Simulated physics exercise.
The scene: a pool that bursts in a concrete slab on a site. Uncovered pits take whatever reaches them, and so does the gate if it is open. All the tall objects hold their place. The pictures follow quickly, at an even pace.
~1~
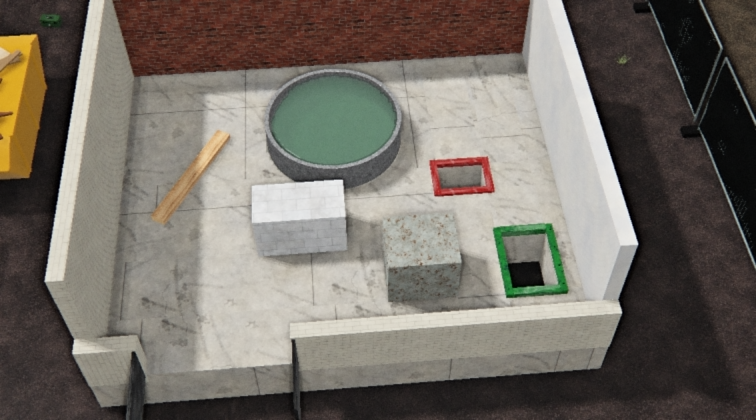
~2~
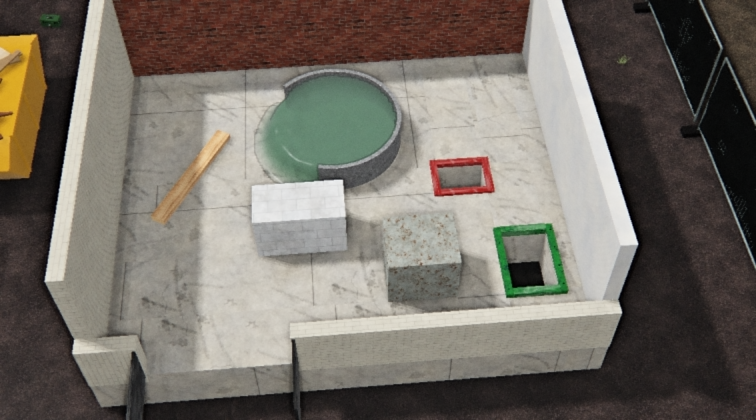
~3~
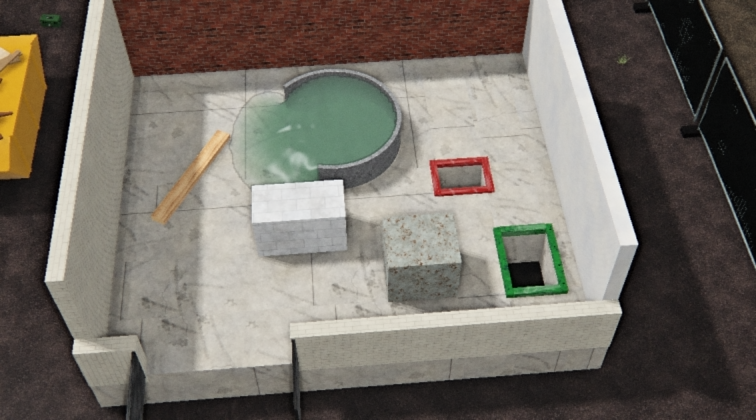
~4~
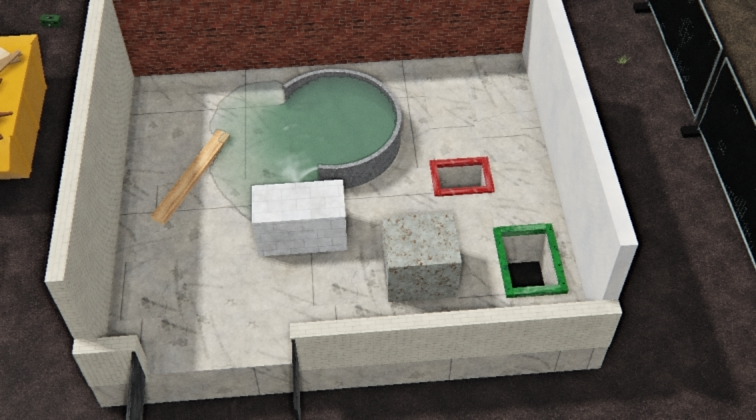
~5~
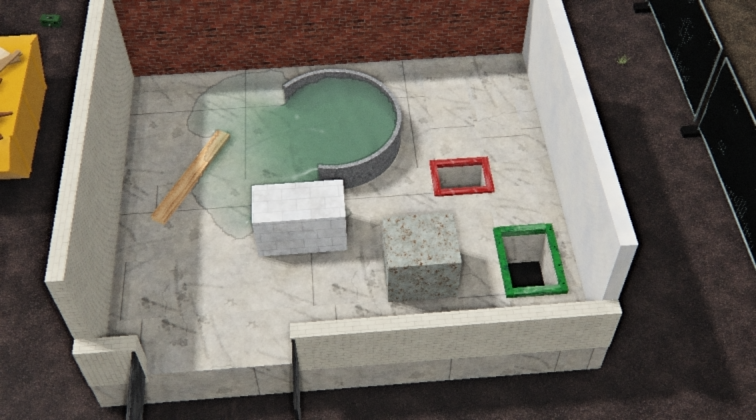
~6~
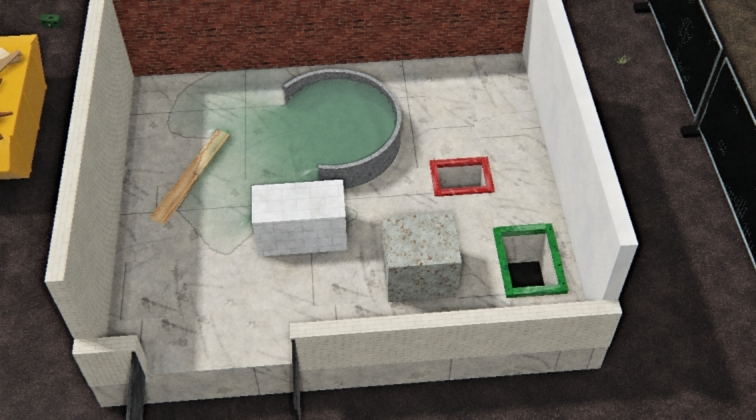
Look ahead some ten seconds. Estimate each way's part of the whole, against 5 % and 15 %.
The gate takes more than 15 %; the red pit takes less than 5 %; the green pit takes less than 5 %.
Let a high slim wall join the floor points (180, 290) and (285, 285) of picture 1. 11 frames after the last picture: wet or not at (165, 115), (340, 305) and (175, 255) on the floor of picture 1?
In turn: Awash, no water, under water.
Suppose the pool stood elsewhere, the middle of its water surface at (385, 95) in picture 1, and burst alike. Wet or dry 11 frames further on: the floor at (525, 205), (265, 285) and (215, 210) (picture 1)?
One after the other: Not flooded, clear, wet.
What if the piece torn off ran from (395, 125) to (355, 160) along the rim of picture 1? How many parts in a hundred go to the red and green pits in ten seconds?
Roughly, in per cent: Red 20, green 8.
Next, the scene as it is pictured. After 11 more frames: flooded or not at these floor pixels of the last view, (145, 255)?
There: Under water.
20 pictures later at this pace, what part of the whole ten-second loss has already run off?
About 5 per cent.
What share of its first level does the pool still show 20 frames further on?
Near 20 in a hundred.
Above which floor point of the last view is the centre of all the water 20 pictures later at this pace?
Around (217, 188).
A moment on, water covers 30 % of the floor; the gate 0 %, the red pit 0 %, the green pit 0 %.
Next, water covers 40 % of the floor; the gate 0 %, the red pit 0 %, the green pit 0 %.
Then, water covers 45 % of the floor; the gate 2 %, the red pit 0 %, the green pit 0 %.
Later, water covers 60 % of the floor; the gate 18 %, the red pit 0 %, the green pit 0 %.
In the end, water covers 85 % of the floor; the gate 33 %, the red pit 0 %, the green pit 0 %.
